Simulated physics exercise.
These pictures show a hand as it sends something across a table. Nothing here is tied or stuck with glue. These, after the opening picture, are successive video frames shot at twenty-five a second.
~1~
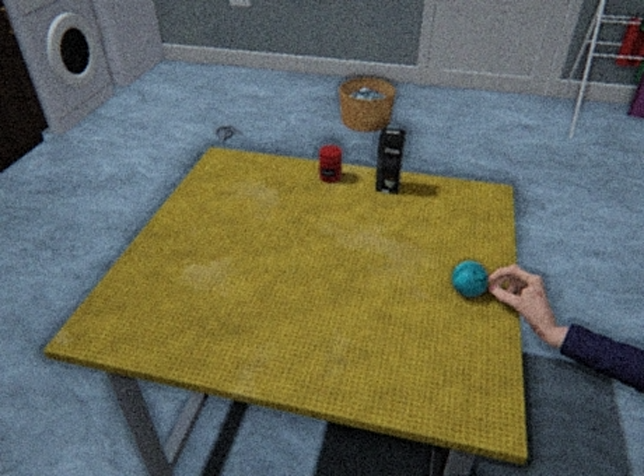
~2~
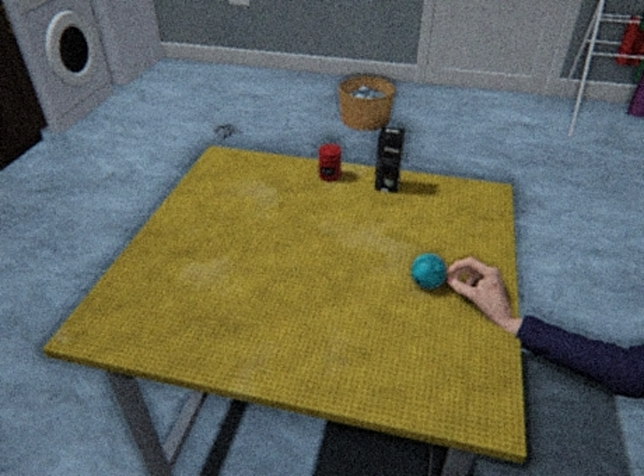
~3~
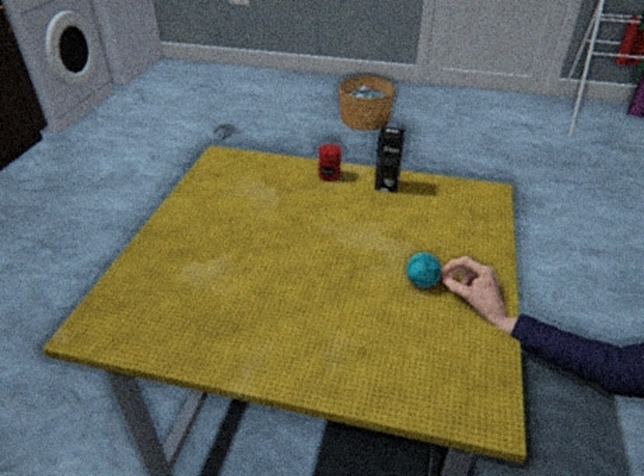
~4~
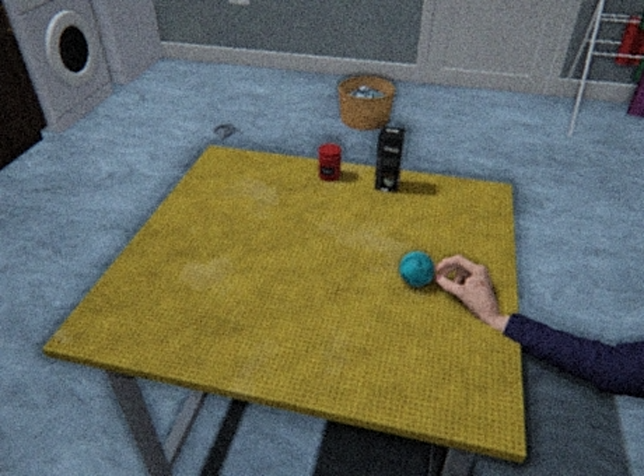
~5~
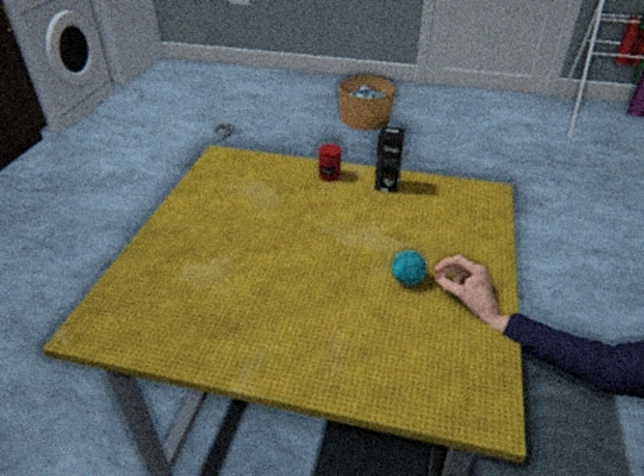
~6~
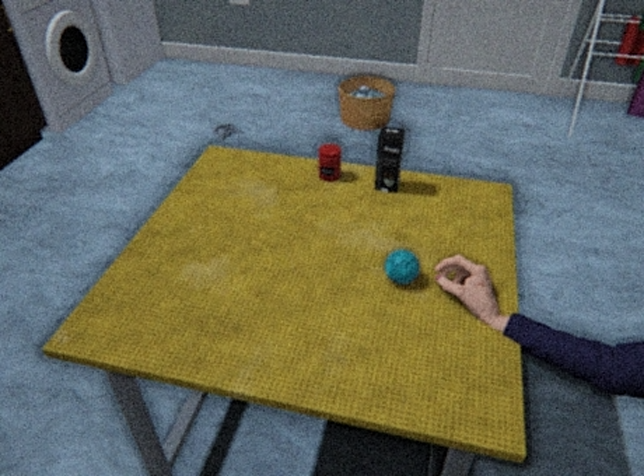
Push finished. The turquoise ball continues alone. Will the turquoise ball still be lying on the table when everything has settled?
Yes, it remains on the tabletop.
Then, 0.10 s on from there, turquoise ball shifted about its own width near (387, 264).
Then, 0.20 s on from there, turquoise ball shifted about its own width near (374, 262).
Then, 0.30 s on from there, turquoise ball shifted about its own width near (364, 261).
Then, 0.50 s on from there, turquoise ball shifted well along near (353, 259).
In the end, moved from the start, turquoise ball. At the end, from the last picture's camera, turquoise ball near (351, 259).
